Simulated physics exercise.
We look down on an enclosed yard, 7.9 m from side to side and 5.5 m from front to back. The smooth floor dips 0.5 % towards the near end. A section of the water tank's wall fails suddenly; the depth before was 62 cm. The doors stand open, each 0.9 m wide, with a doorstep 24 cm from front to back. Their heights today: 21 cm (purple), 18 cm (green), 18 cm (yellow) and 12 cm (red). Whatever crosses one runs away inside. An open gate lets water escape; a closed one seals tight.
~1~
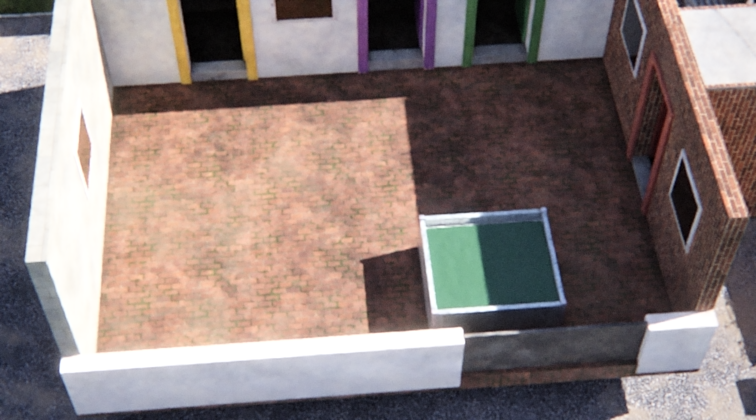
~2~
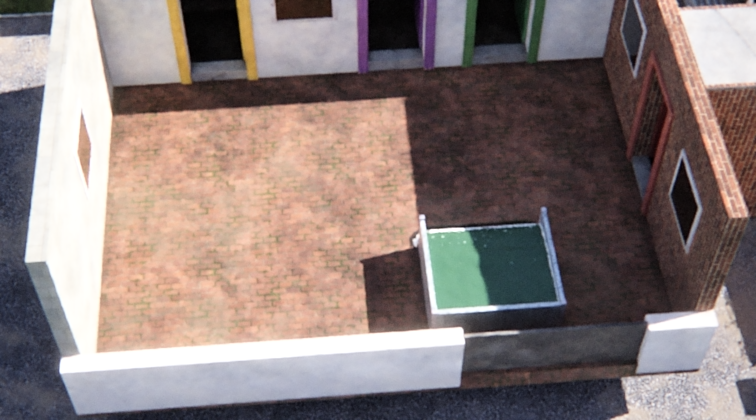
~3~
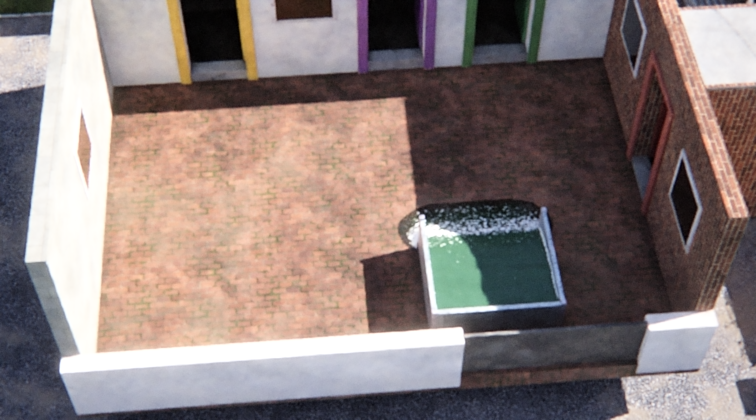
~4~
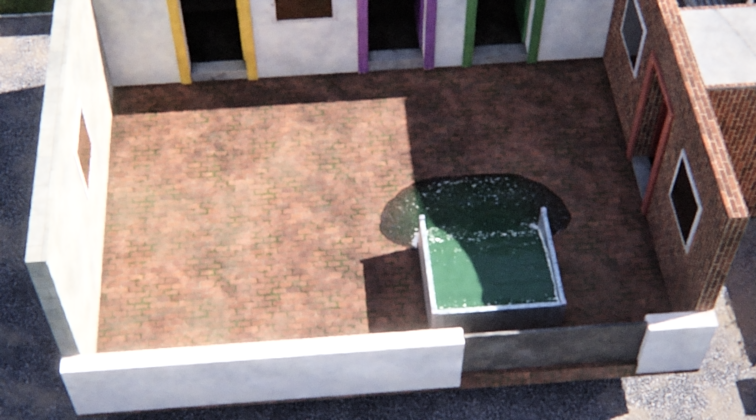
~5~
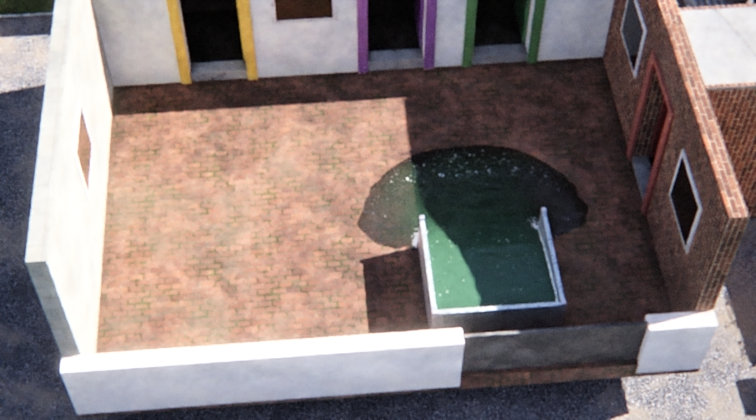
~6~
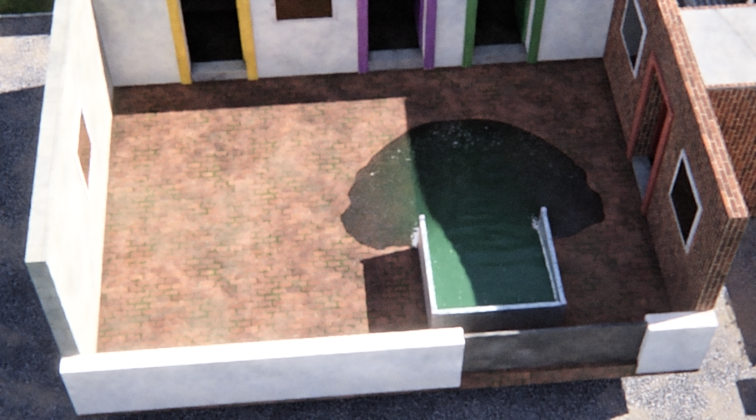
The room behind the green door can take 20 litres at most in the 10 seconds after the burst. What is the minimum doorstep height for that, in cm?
About 17 cm.
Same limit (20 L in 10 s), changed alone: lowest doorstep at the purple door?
About 17 cm at purple.
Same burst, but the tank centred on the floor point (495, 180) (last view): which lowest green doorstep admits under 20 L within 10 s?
Then roughly 31 cm.
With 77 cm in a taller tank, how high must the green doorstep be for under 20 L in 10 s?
Then roughly 23 cm.
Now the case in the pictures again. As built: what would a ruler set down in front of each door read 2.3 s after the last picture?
Depths in cm: Purple 15, green 16, yellow 8, red 3.
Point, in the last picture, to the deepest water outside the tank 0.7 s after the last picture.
Near (441, 70).
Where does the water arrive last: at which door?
Last comes the yellow one.
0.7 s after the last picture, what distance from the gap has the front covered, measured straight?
Roughly 3.8 m.
Then, 0.7 s after the last picture water covers 35 % of the floor, deepest (26 cm) near (441, 70); 22 cm at the green door, 0 litres in over its 18 cm doorstep.
Then, 2.3 s after the last picture water covers 40 % of the floor, deepest (24 cm) near (595, 61); 16 cm at the green door, 16 litres in over its 18 cm doorstep.
Then, 9.3 s after the last picture water covers 95 % of the floor, deepest (10 cm) near (313, 372); 2 cm at the green door, 17 litres in over its 18 cm doorstep.
At the green door as built, the water peaked near 24 cm, 1.1 s after the last picture.
With a doorstep of 15.5 cm, 33 litres would have come in within the 10 s; with 21 cm, 6 litres. So under 20 litres takes about 17 cm.
